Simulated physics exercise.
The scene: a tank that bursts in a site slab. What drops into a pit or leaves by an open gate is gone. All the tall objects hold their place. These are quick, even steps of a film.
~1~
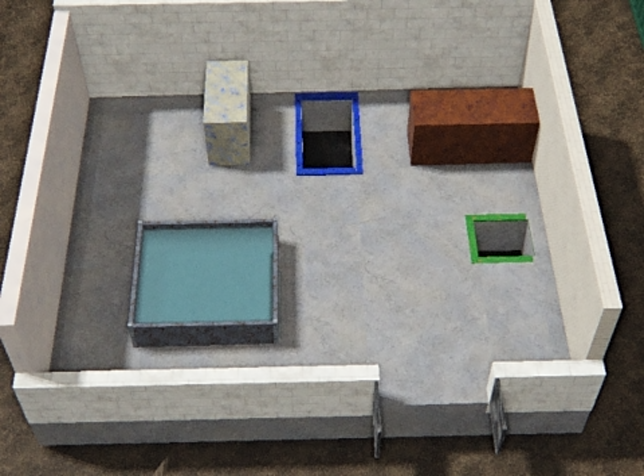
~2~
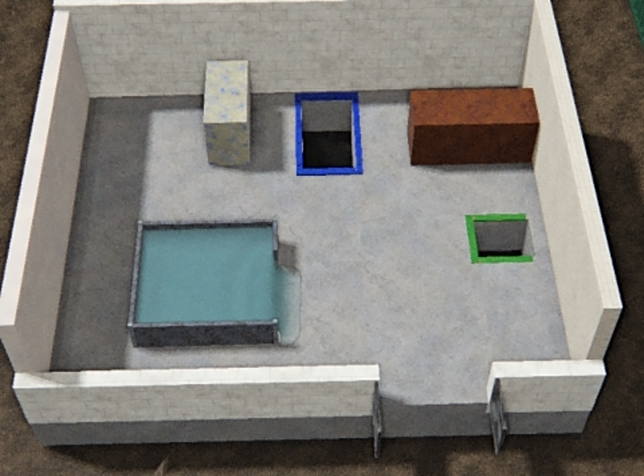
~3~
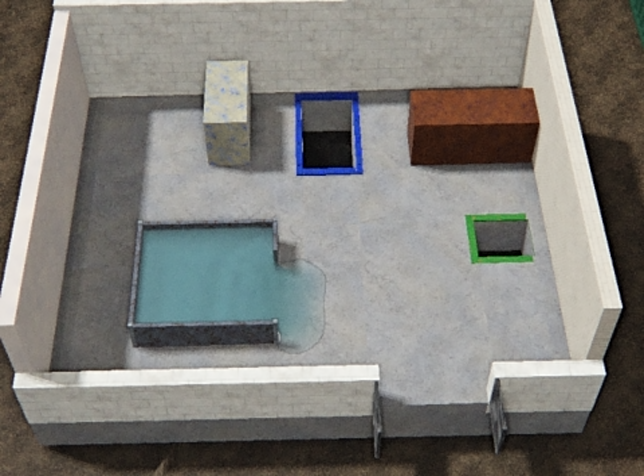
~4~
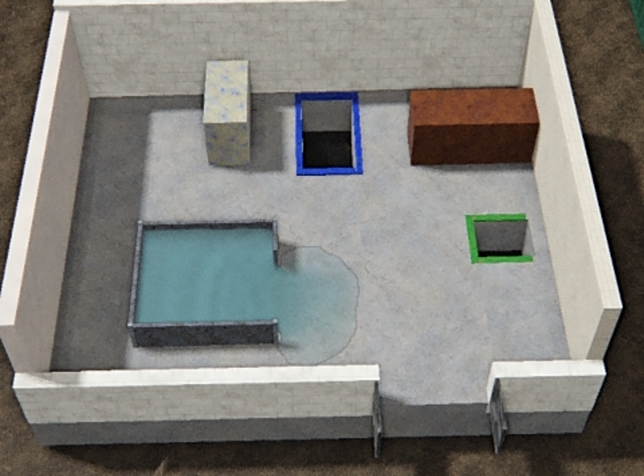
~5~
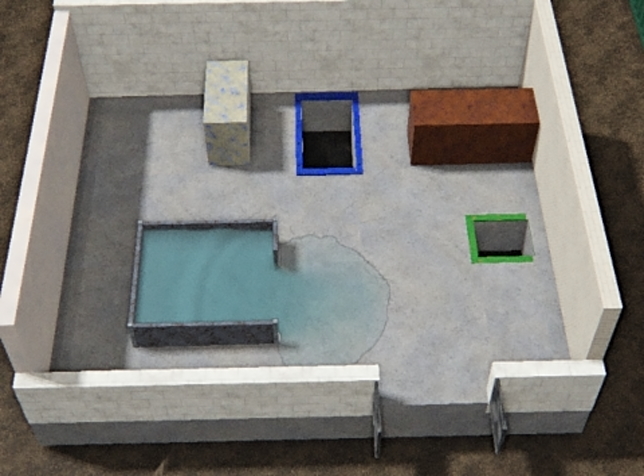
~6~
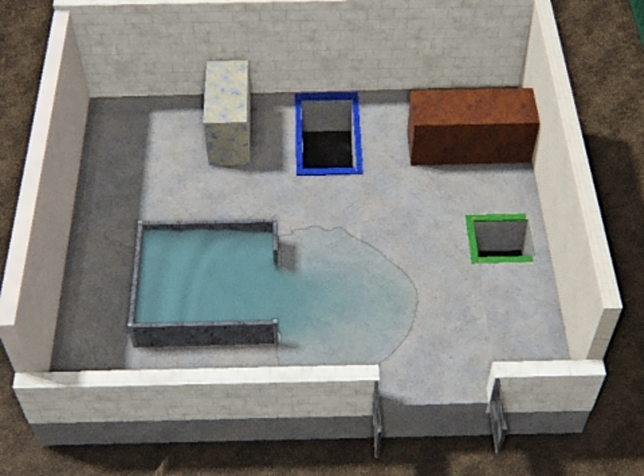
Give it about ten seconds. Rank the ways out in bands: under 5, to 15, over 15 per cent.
The gate takes more than 15 %; the green pit takes more than 15 %; the blue pit takes less than 5 %.
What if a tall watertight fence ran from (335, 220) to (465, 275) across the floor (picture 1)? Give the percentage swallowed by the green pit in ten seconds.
Parts in a hundred: Green 20.
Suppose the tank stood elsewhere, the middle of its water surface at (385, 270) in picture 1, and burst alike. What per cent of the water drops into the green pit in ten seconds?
Parts in a hundred: Green 40.
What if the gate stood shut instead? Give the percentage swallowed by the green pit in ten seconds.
Per cent: Green 35.
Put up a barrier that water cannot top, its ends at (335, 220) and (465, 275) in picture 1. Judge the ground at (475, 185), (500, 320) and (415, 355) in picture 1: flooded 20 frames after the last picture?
One after the other: Dry, under water, wet.
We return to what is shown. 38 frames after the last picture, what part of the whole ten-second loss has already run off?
I make it 65 per cent.
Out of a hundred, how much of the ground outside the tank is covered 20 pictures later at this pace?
I make it 40 per cent.
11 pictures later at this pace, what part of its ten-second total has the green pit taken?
Near 5 in a hundred.
A moment on, water covers 25 % of the floor; the gate 0 %, the green pit 0 %, the blue pit 0 %.
Next, water covers 35 % of the floor; the gate 2 %, the green pit 2 %, the blue pit 0 %.
Then, water covers 40 % of the floor; the gate 7 %, the green pit 6 %, the blue pit 0 %.
Later, water covers 40 % of the floor; the gate 12 %, the green pit 17 %, the blue pit 0 %.
In the end, water covers 55 % of the floor; the gate 20 %, the green pit 26 %, the blue pit 0 %.
